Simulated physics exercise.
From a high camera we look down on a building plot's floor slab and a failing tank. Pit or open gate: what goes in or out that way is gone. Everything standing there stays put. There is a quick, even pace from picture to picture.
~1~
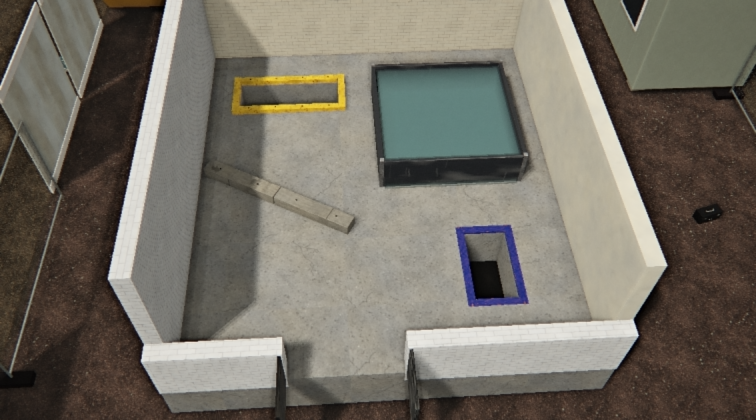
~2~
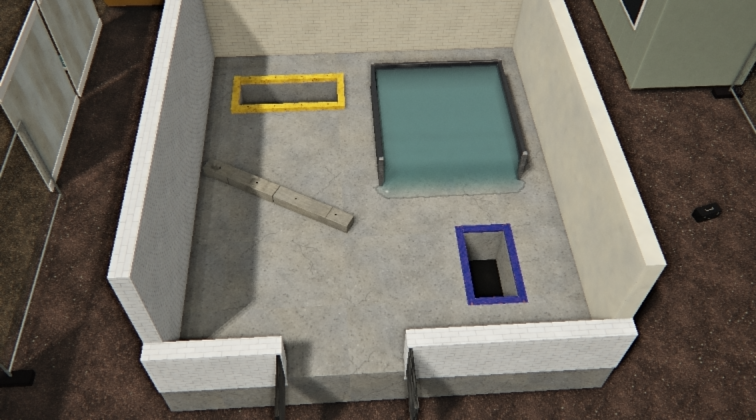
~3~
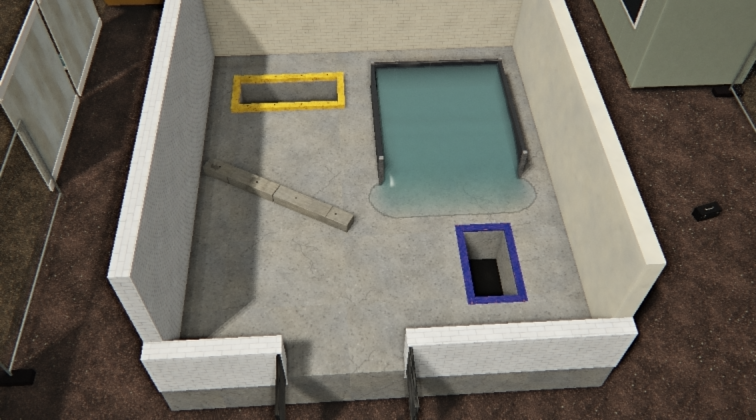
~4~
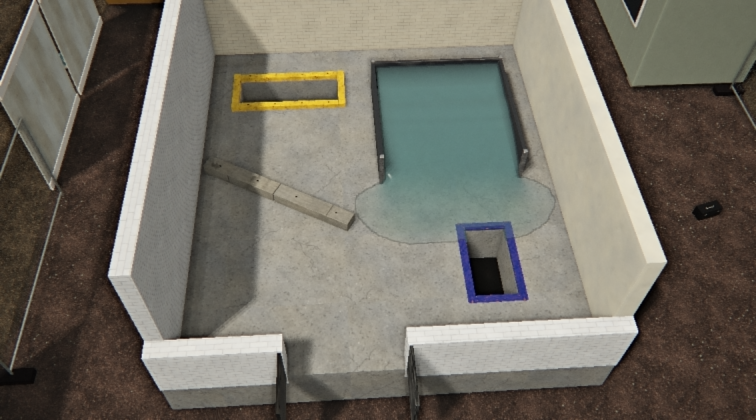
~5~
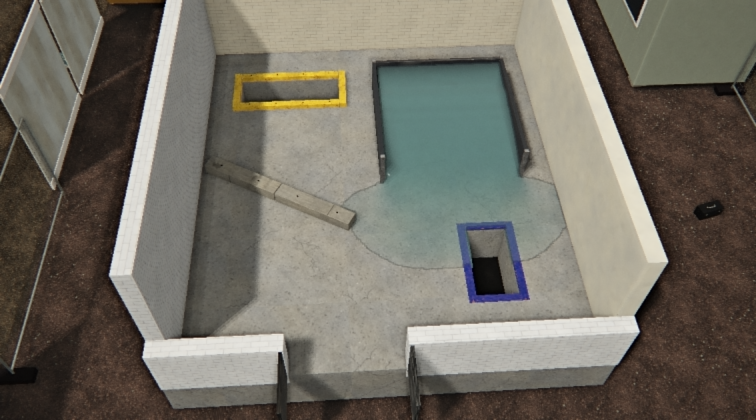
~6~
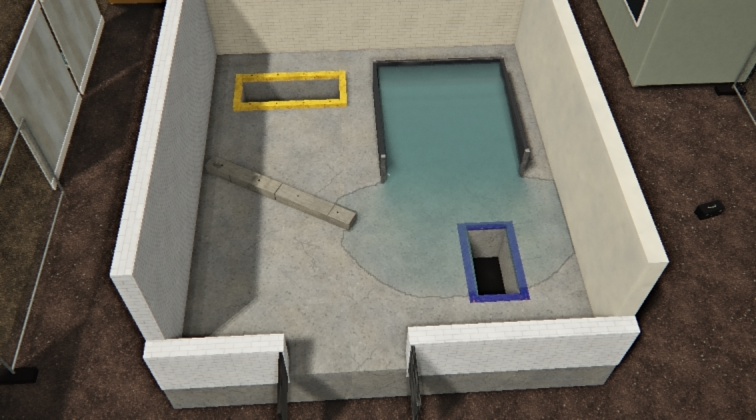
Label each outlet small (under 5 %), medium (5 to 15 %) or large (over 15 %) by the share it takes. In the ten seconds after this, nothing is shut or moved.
Labels: Gate: Large, blue pit: Large, yellow pit: Small.
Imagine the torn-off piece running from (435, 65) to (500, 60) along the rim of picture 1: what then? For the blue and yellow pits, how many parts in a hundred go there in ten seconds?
I'd say the blue pit gets around 8 percent and the yellow pit around 8 percent.
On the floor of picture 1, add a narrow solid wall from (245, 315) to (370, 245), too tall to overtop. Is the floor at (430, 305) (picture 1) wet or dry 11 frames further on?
Soaked.
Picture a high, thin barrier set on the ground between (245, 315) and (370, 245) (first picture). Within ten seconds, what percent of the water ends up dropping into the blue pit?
Share, blue pit - 50 in a hundred.
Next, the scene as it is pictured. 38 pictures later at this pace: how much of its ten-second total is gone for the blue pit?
My guess is about 85 %.
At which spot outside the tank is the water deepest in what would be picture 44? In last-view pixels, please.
It will be deepest around (180, 364).
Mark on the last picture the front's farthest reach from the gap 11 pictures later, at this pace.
My best guess is about (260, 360).
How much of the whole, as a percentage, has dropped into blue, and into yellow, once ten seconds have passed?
I reckon close to 46 % and close to 0 % respectively.
A moment on, water covers 35 % of the floor; the gate 0 %, the blue pit 7 %, the yellow pit 0 %.
Next, water covers 40 % of the floor; the gate 3 %, the blue pit 14 %, the yellow pit 0 %.
Then, water covers 40 % of the floor; the gate 10 %, the blue pit 26 %, the yellow pit 0 %.
Later, water covers 50 % of the floor; the gate 17 %, the blue pit 39 %, the yellow pit 0 %.
In the end, water covers 65 % of the floor; the gate 20 %, the blue pit 46 %, the yellow pit 0 %.
